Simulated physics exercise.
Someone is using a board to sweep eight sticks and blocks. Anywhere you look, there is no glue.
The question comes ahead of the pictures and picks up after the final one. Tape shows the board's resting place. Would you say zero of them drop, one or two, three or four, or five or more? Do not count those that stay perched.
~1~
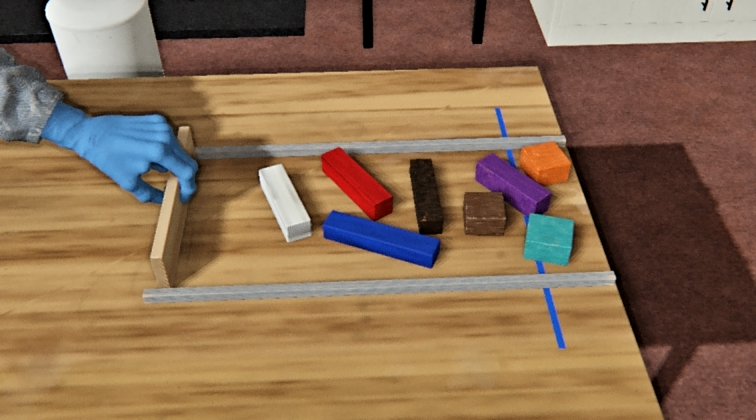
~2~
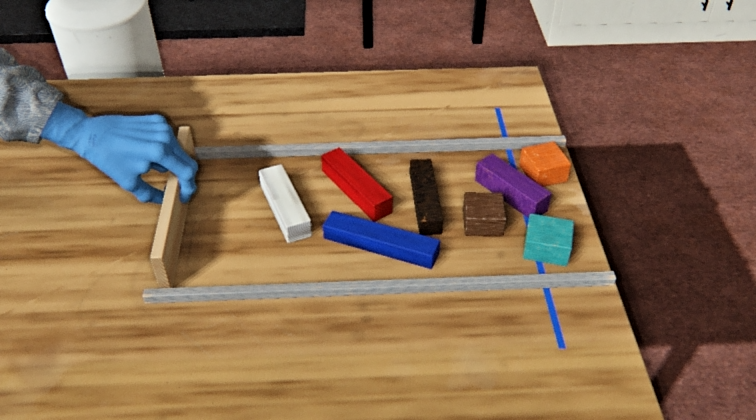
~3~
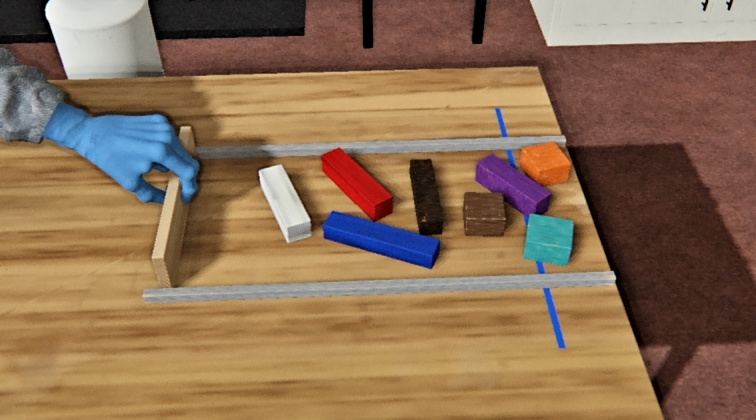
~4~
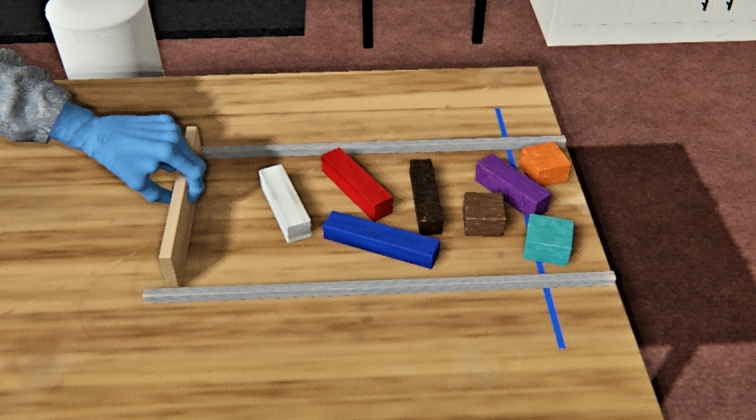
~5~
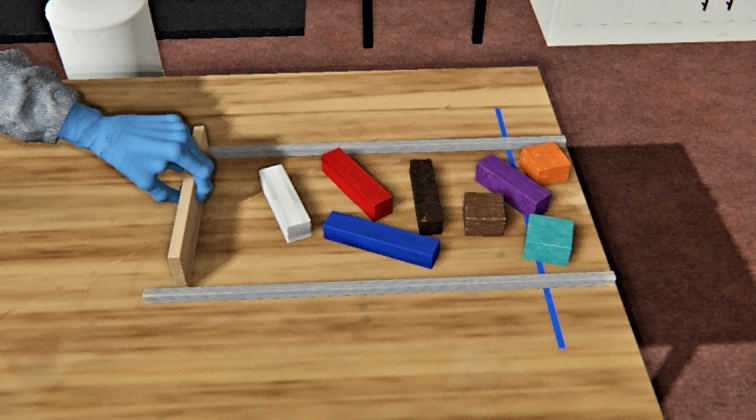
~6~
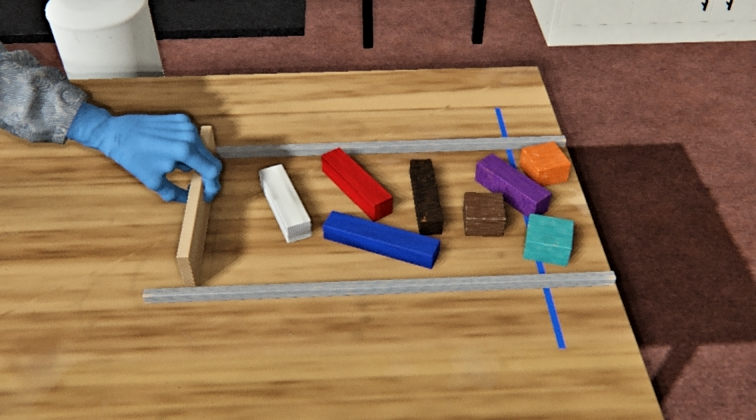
The push clears off a handful of three or four.
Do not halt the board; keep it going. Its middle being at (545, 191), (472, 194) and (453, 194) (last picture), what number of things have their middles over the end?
It would be 6, 1 and 0.
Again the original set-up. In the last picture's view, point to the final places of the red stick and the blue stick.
You'll find the red stick at roughly (553, 174) and the blue stick at roughly (605, 247).
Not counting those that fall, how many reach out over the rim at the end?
2 in all.
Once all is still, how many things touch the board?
The answer is 1.
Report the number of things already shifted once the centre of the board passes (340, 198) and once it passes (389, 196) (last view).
Answer - first 3, then 5.
Soon after, none off yet; orange block at rest near (545, 165); turquoise block at rest near (548, 240); purple bar at rest near (512, 186).
In the end, the number that fall off is three or four; gone, brown block, purple bar, turquoise block and orange block.
